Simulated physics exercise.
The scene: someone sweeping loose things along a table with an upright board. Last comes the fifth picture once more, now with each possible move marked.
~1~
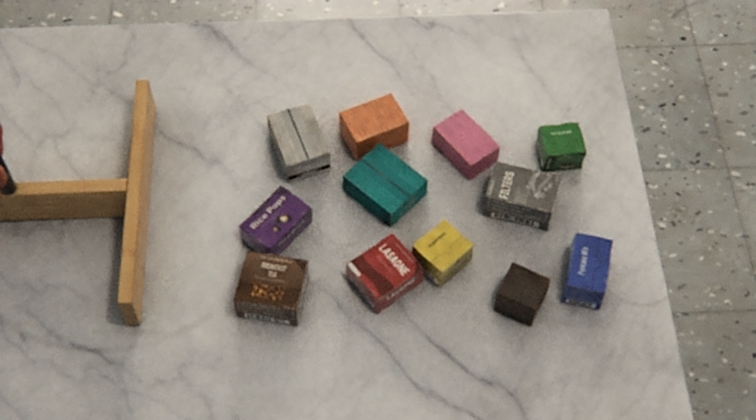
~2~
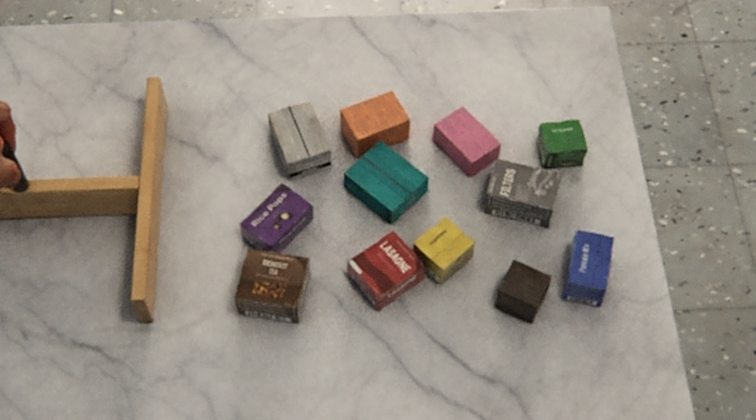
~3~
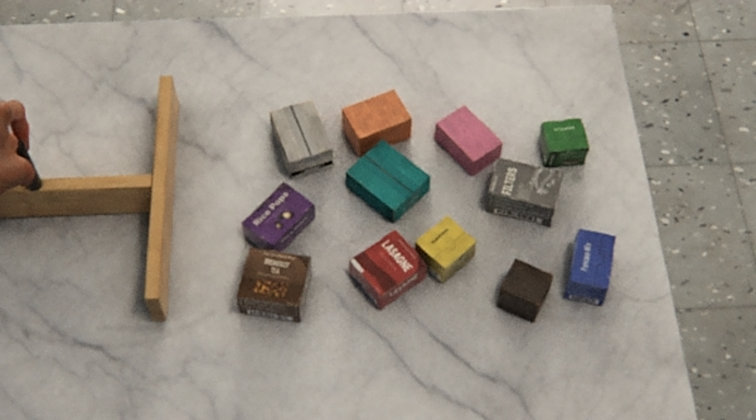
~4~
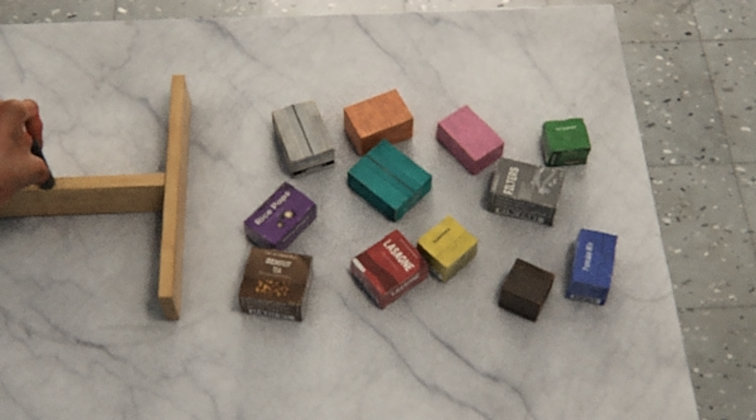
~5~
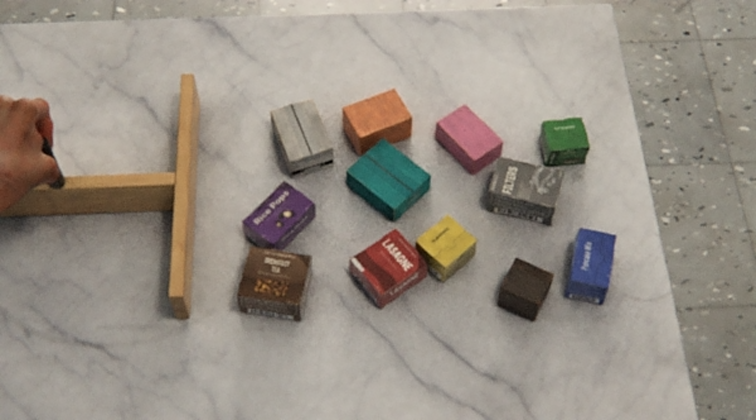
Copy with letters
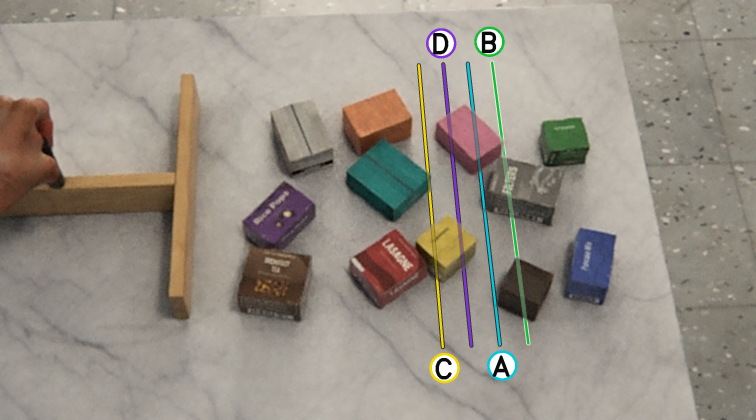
A T-shaped wooden board slides slowly to the right across a pale marble tabletop, seen from above at a slight angle, with speckled flooring beyond. To its right sit scattered small boxes and blocks: grey, orange, pink and green along the top, turquoise, purple and dark grey midway, brown, red, yellow, dark brown and blue below. A hand enters at left pushing the handle, while the blocks stay put, untouched.
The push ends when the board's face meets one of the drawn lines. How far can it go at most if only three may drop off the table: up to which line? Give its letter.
It should halt at B.
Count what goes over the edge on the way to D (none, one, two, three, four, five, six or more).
By then, none.
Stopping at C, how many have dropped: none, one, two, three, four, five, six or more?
By then, none.
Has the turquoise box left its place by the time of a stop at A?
Yes.
On the marked copy, A at (483, 193); B at (509, 192); C at (430, 195); D at (456, 194).
With B. Early on, board (300, 174); orange block (387, 123); brown packet (342, 276).
Further on, board (418, 169); green packet (586, 142); blue packet (601, 268).
At the end, board (507, 166); green packet over the edge; blue packet (673, 287); one fallen.
As for the rest, A is within the limit but short; C is within the limit but short; D is within the limit but short.
